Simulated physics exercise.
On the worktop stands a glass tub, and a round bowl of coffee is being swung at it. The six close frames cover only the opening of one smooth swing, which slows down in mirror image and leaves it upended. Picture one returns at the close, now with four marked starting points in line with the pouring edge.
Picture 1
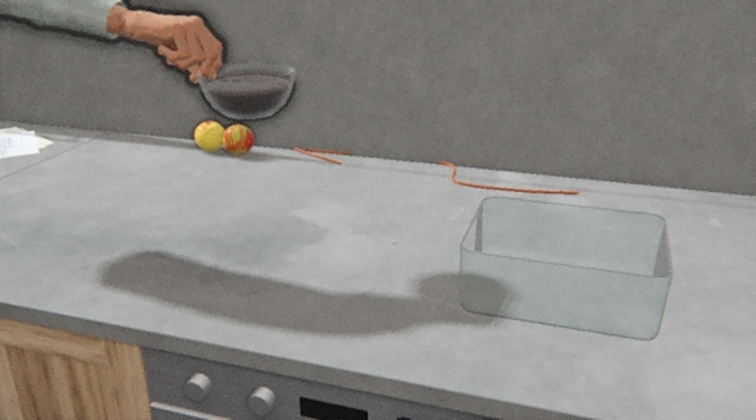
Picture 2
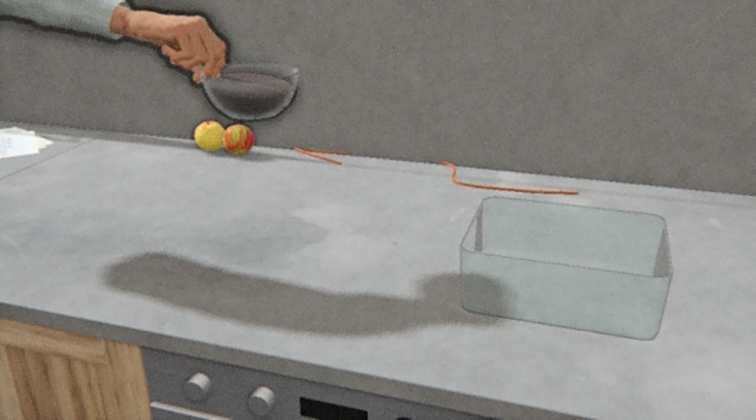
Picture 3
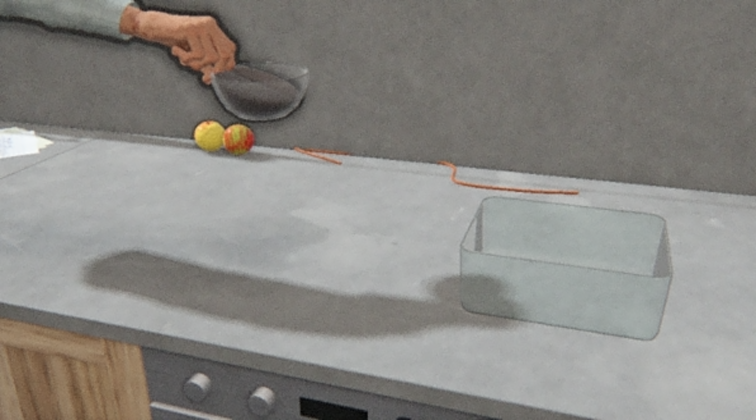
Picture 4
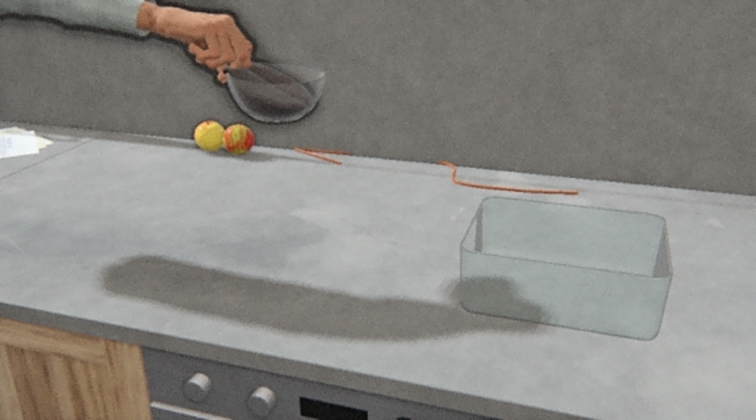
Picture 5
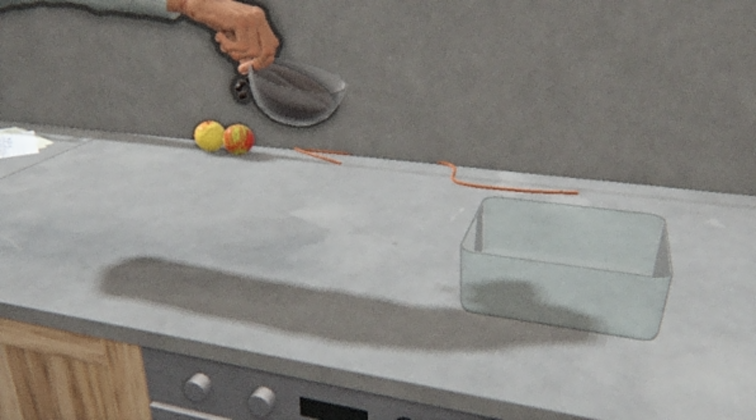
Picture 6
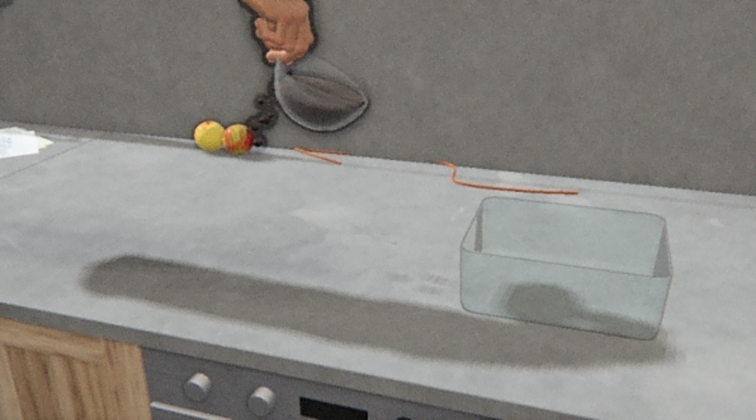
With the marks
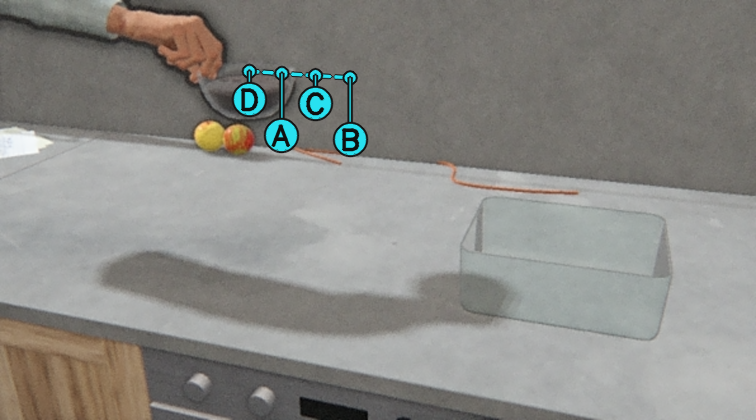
A hand held a clear bowl of dark coffee above a grey worktop with a glass tub, moved it slowly right, then tilted it, and some coffee spilled over the rim near two apples.
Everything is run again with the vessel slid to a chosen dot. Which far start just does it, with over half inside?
Use dot C.
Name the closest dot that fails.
A.
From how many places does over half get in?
Two of them.
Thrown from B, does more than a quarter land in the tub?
Yes.
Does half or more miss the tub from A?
Yes, it does.
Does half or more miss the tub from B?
No, not at all.
On the marked copy, A at (281, 73); B at (350, 77); C at (315, 75); D at (249, 71).
For dot A, about 24 % lands in the tub, 72 % falls short and 4 % goes beside or beyond.
For dot B, about 77 % lands in the tub, 7 % falls short and 17 % goes beside or beyond.
For dot C, about 65 % lands in the tub, 22 % falls short and 13 % goes beside or beyond.
For dot D, about 0 % lands in the tub, 98 % falls short.
